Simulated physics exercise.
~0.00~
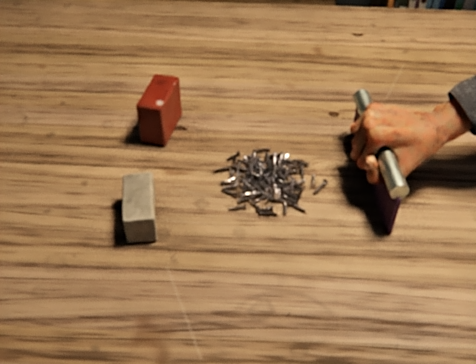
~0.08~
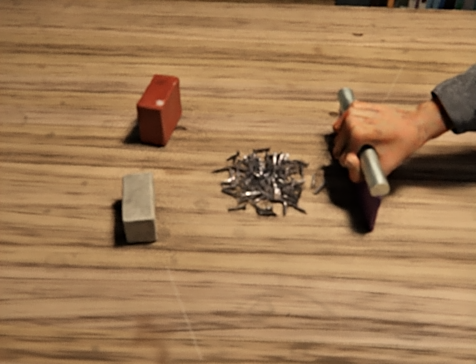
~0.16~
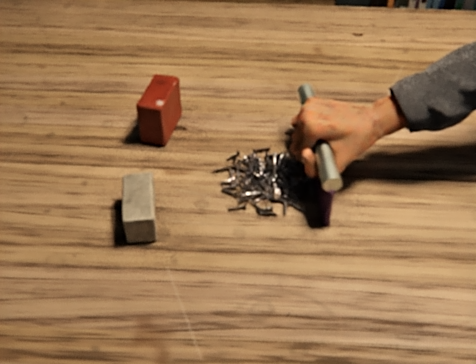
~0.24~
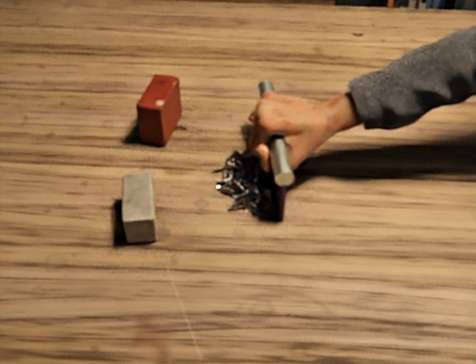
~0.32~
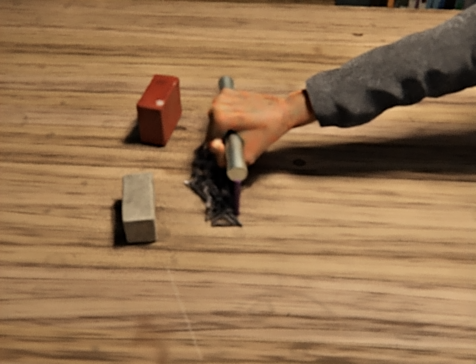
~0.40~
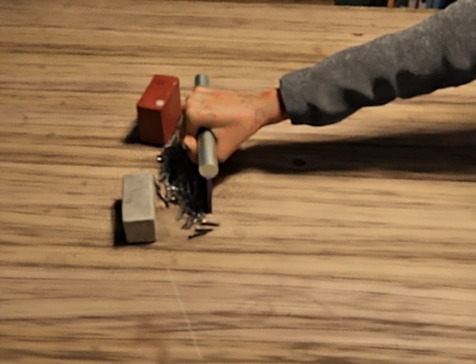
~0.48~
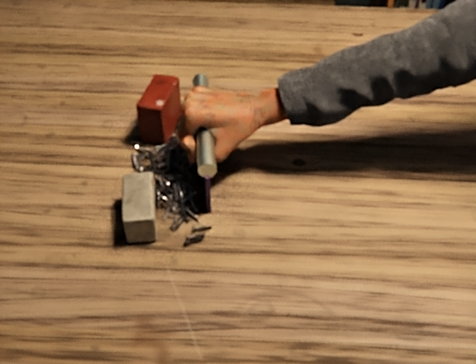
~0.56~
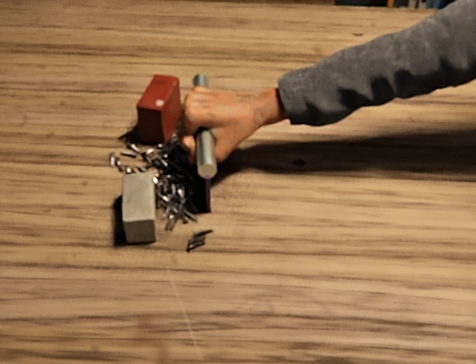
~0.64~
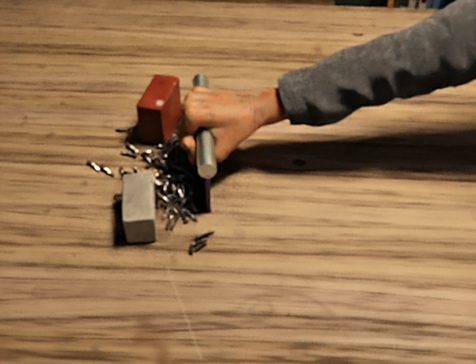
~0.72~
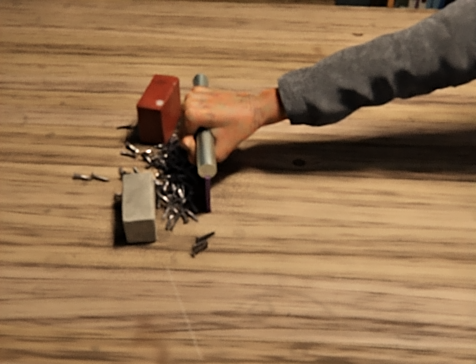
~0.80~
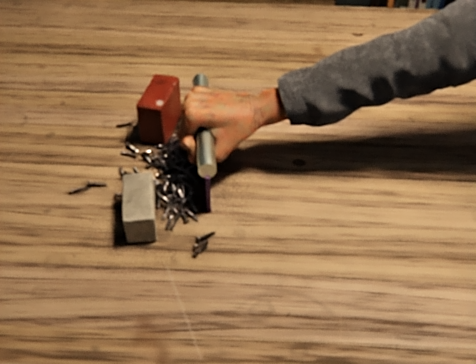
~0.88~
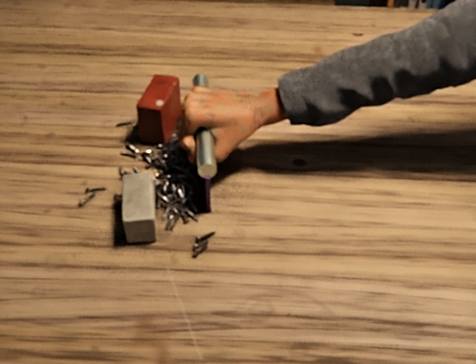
The clip opens on a wooden tabletop with a loose heap of small steel screws between two blocks, one red and one gray, on the left and a hand gripping the metal bar of a dark scraper on the right. The hand slides the scraper steadily left until it meets the heap and bunches the screws together. It pushes them up to the blocks and halts there. A few screws slip through the gap and scatter a little beyond it, while a couple sit apart in front. Most remain piled between the blade and the blocks as the hand stays still.
